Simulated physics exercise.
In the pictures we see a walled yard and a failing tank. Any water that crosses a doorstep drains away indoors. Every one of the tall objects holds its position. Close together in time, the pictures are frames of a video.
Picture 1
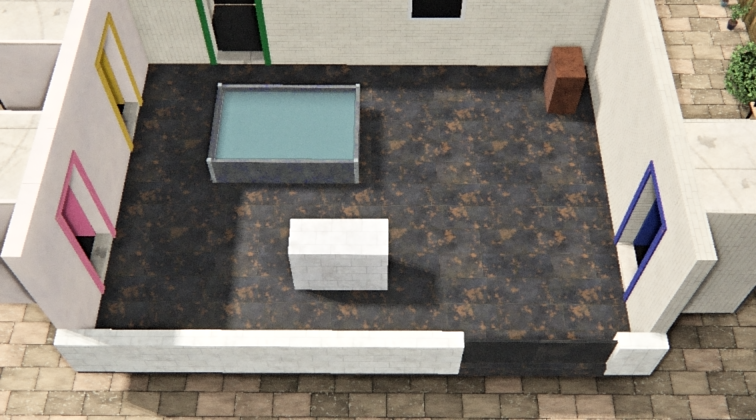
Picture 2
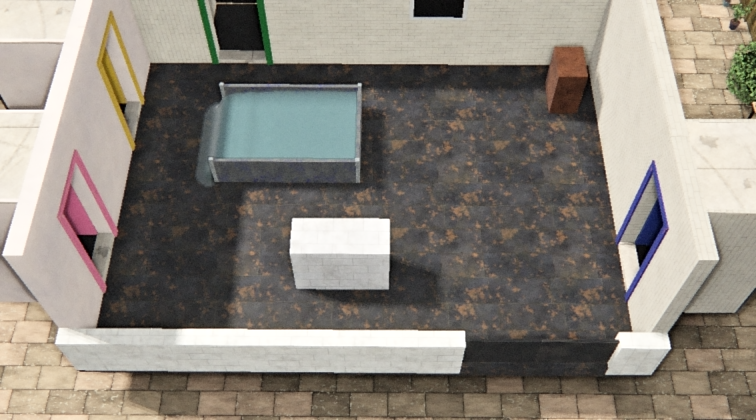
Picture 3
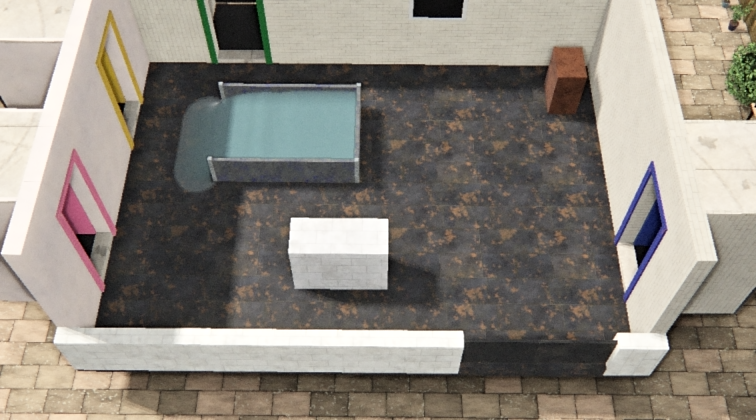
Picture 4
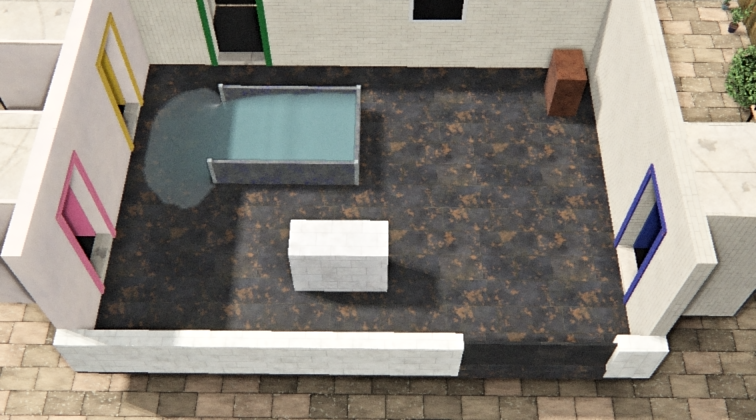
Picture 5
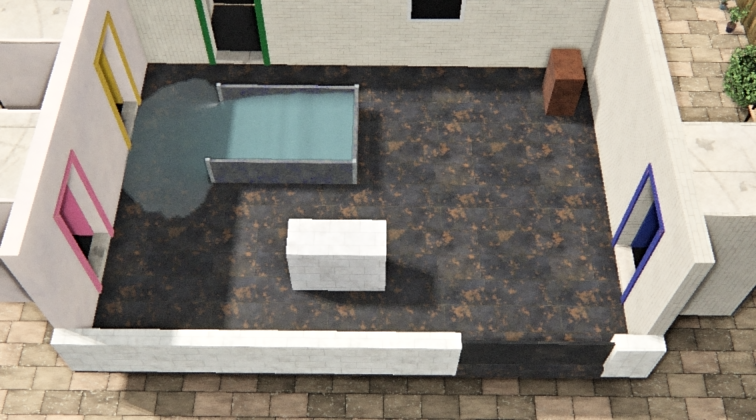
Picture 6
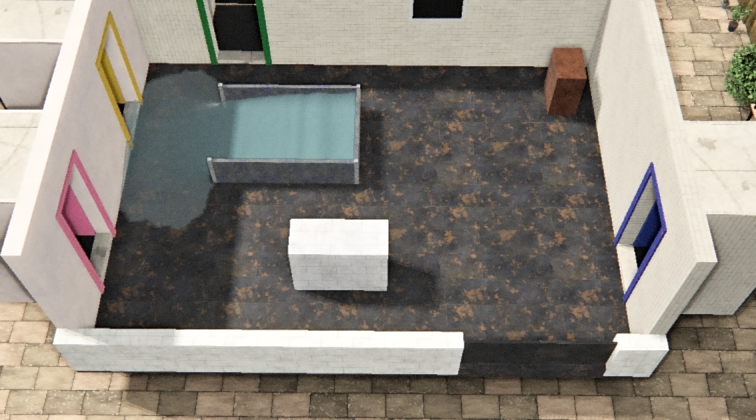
A glass-sided tank of water opened at its left end in a walled yard, and the water poured out and spread across the dark floor to the left wall, near the yellow doorway.
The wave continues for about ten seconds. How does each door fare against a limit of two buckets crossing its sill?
Result: I expect the green door to stay within two buckets. I expect the pink door to stay within two buckets. I expect the yellow door to go over the limit. I expect the blue door to stay within two buckets.
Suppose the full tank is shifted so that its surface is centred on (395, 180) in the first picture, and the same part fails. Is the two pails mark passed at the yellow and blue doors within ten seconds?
My reading: The yellow door overshoots it; the blue door falls short.
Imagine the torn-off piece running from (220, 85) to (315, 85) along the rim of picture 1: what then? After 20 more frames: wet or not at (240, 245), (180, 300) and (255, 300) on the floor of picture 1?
The first spot is spared, the second spared and the third spared.
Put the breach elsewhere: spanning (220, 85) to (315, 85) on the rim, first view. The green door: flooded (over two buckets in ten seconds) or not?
I'd say the green door crosses the line.
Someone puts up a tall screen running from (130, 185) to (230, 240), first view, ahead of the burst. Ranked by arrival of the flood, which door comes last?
Last comes the one in blue.
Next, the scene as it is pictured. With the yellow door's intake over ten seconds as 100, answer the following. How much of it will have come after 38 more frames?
Around 100 %.
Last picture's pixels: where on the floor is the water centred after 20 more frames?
I'd put my finger on (205, 173).
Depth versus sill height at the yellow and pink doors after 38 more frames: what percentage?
Some 80 percent and then some 30 percent.
A moment on, water covers 15 % of the floor; the green door not reached, the pink door wet at the sill, nothing in, the yellow door over two buckets in, the blue door not reached.
Next, water covers 20 % of the floor; the green door not reached, the pink door wet at the sill, nothing in, the yellow door far over two buckets in, the blue door not reached.
Then, water covers 30 % of the floor; the green door wet at the sill, nothing in, the pink door wet at the sill, nothing in, the yellow door far over two buckets in, the blue door not reached.
Later, water covers 60 % of the floor; the green door wet at the sill, nothing in, the pink door wet at the sill, nothing in, the yellow door far over two buckets in, the blue door not reached.
In the end, water covers 85 % of the floor; the green door wet at the sill, nothing in, the pink door wet at the sill, nothing in, the yellow door far over two buckets in, the blue door wet at the sill, nothing in.
